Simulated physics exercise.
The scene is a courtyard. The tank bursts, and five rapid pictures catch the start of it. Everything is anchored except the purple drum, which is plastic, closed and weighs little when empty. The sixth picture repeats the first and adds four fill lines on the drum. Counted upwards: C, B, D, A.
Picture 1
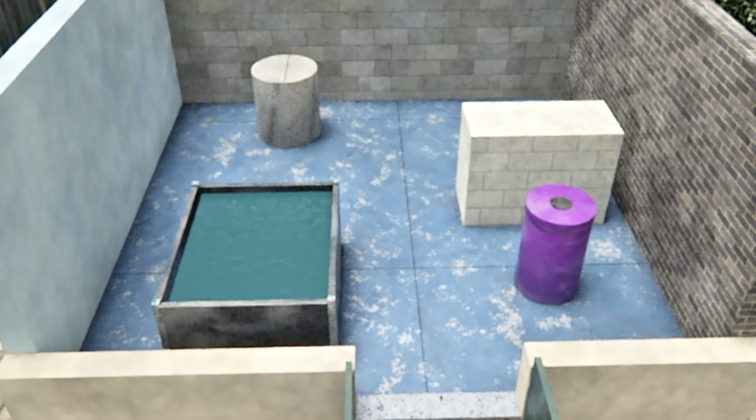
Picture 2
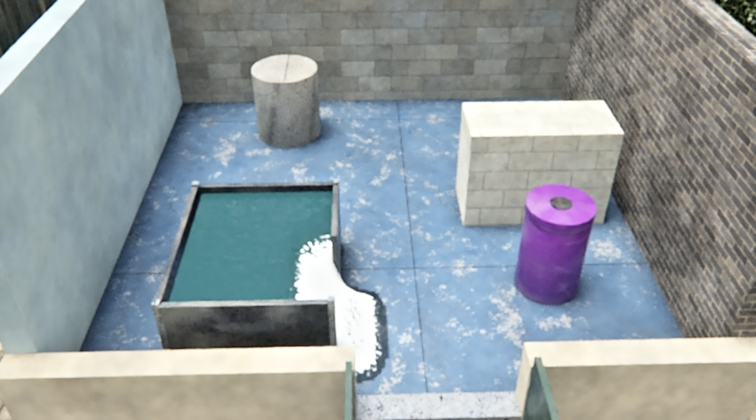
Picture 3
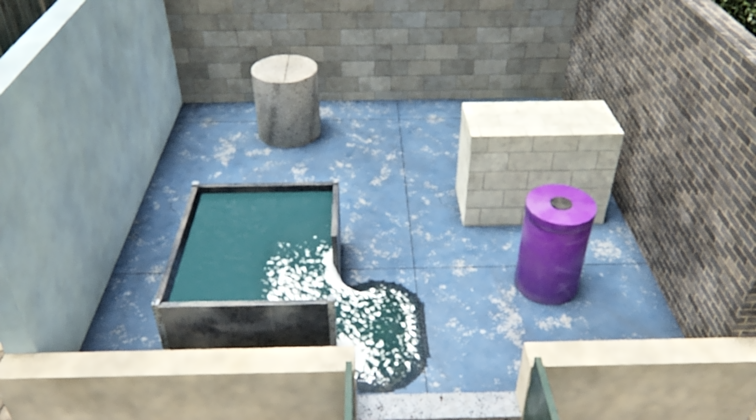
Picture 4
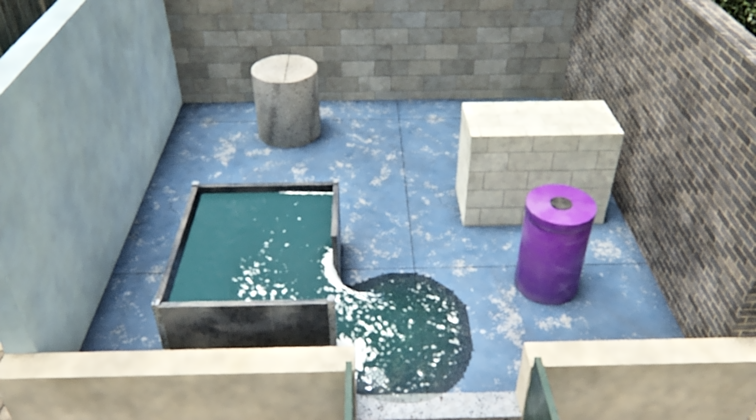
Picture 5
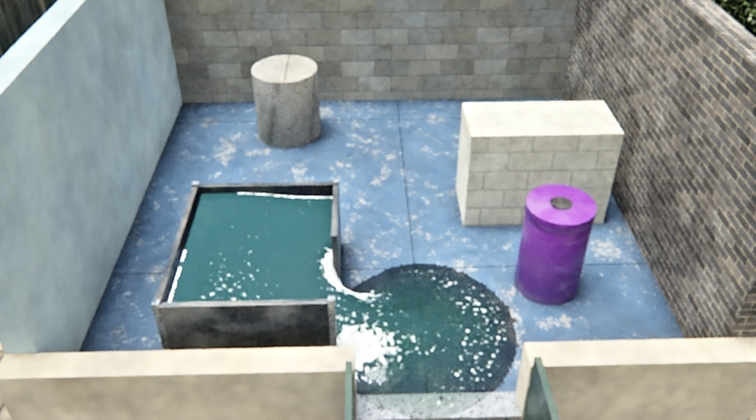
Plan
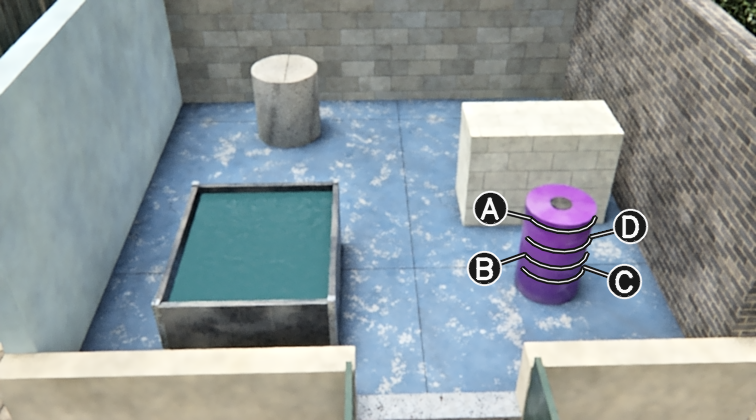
To begin with, a dark tank full of green water stands in a walled courtyard with a blue floor, near a purple drum. Water then pours white and foamy from the tank's right side onto the floor, and the dark, rounded puddle steadily widens rightward towards the drum and the open gate.
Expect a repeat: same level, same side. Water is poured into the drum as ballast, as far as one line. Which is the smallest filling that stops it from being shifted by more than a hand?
Take C.
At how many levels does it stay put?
All of them.
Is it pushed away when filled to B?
No.
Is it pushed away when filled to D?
No.
In white, A at (568, 231); B at (561, 268); C at (558, 282); D at (564, 251); from the bottom up C, B, D, A.
For line A, it does not move.
For line B, it does not move.
For line C, it does not move.
For line D, it does not move.
